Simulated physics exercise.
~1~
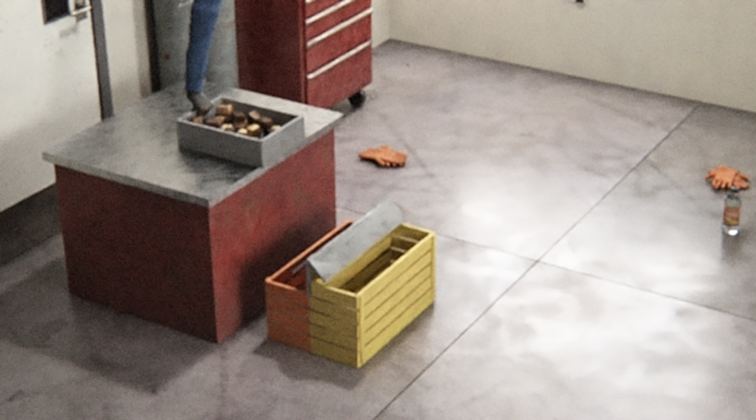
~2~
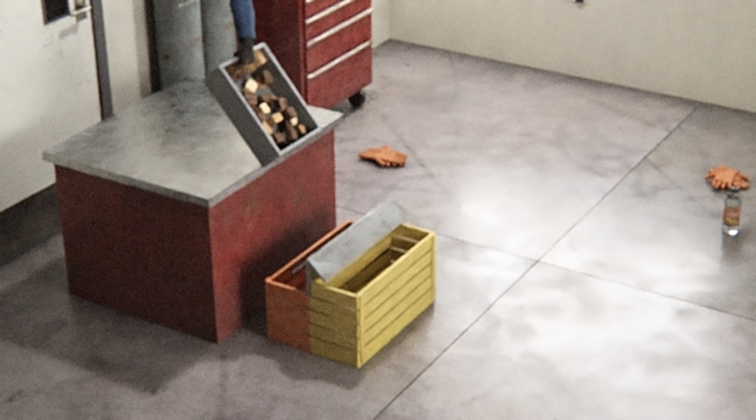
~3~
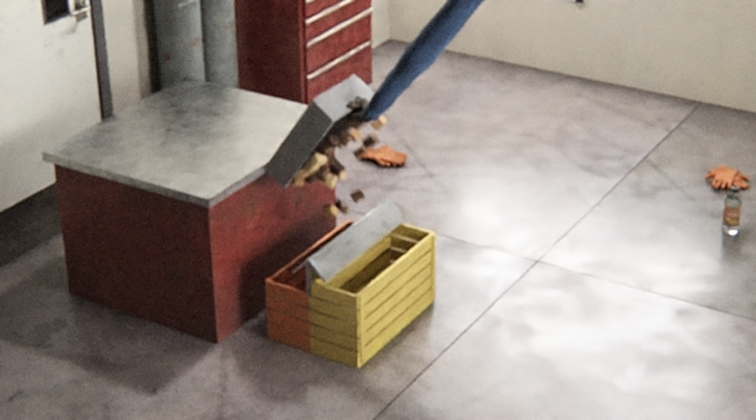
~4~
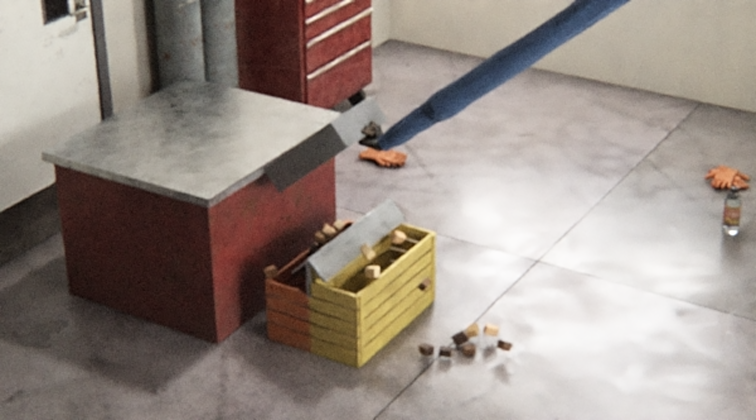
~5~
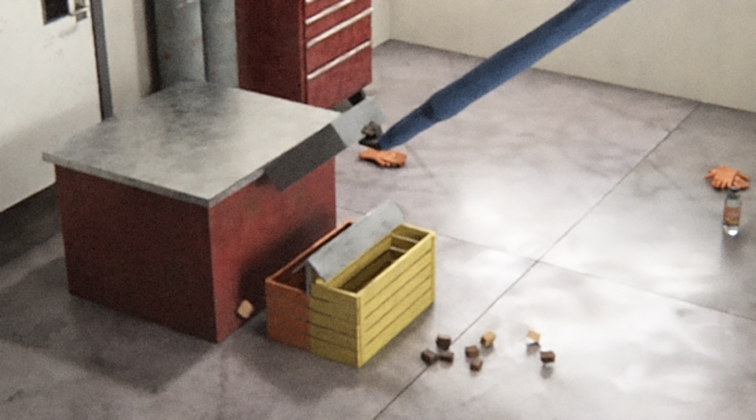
In a workshop, a blue arm tips wooden blocks from a grey crate into two bins, spilling some.
